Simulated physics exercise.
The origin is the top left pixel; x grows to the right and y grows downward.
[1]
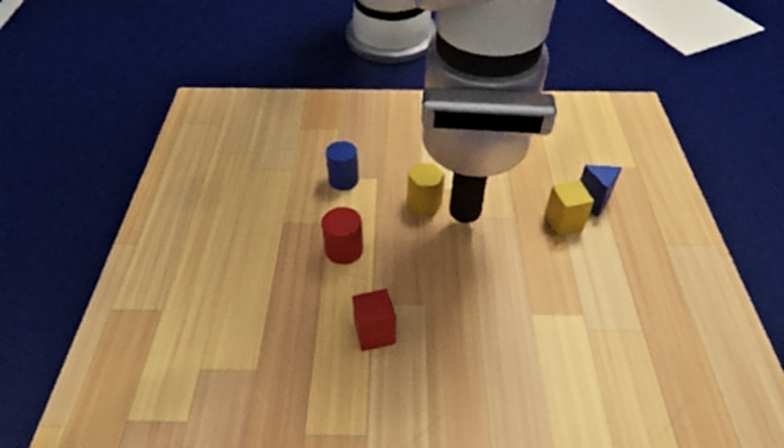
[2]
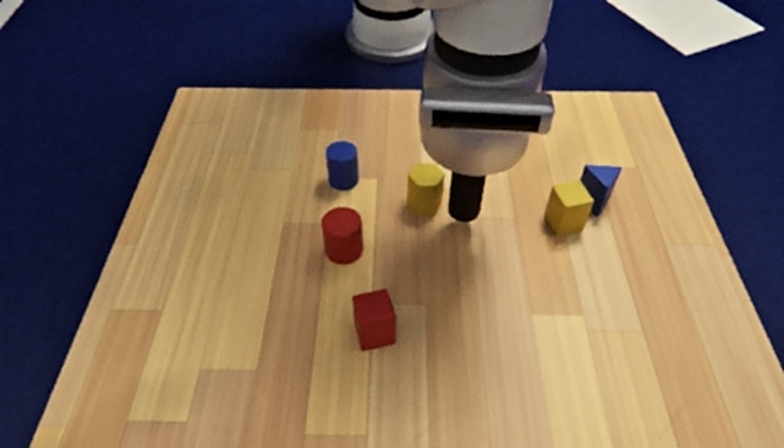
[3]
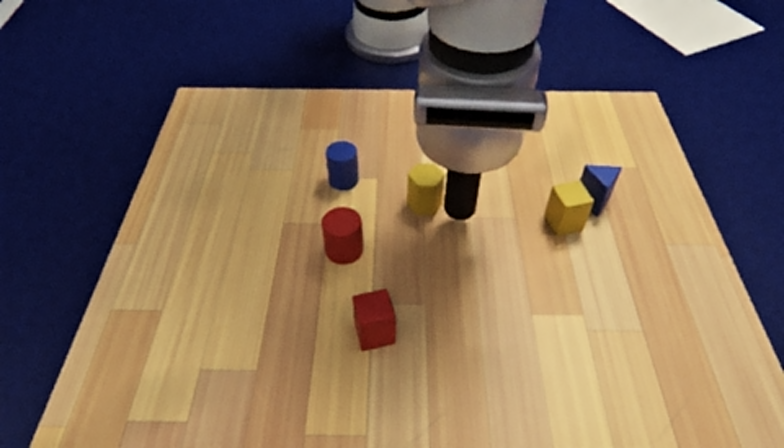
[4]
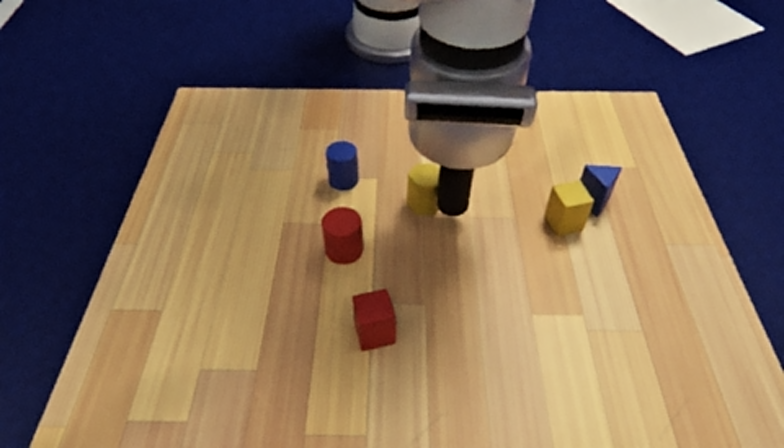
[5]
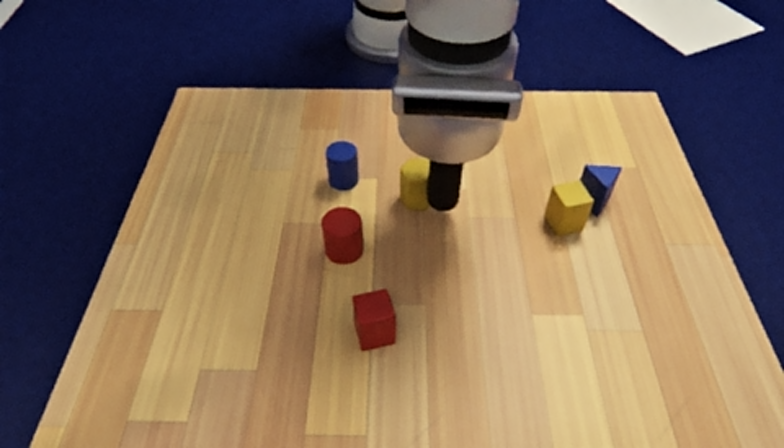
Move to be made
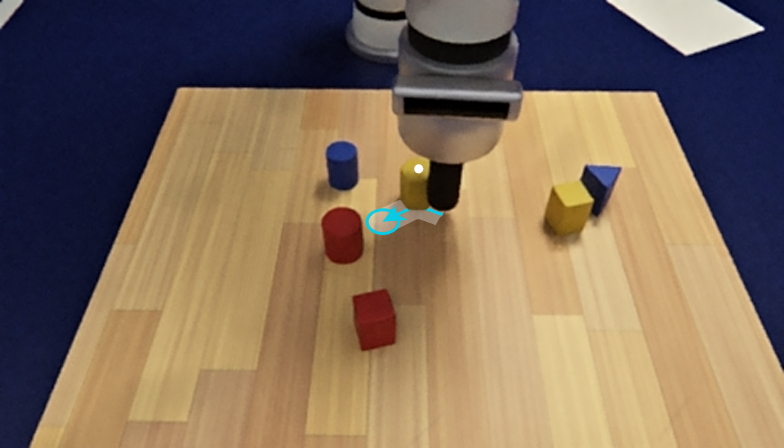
On a wooden tabletop scattered with small red, blue and yellow blocks, a robot arm slid its dark peg slightly left and back, then nudged a yellow block a little the same way.
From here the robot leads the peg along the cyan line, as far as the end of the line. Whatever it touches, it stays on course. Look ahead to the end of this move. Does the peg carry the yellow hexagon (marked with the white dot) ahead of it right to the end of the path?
No, I don't think so.
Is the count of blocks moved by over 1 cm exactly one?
Going by the path, yes.
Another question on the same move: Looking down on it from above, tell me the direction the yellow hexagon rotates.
Looking down on the board, it turns clockwise.
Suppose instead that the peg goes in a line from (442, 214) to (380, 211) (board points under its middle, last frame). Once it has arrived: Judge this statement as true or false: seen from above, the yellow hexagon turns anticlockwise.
The statement is incorrect.
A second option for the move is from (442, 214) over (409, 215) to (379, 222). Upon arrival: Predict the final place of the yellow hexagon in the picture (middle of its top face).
Located at (399, 163).
The drawn path runs from (442, 214) by way of (421, 208) and (401, 213) to (383, 221); the dot is on the yellow hexagon.
What follows on the original path. Halfway along, peg at (411, 195); yellow hexagon at (397, 158), turned 40° clockwise.
At the end, peg at (383, 209); red circular block not moved; yellow hexagon at (396, 159), turned 40° clockwise.
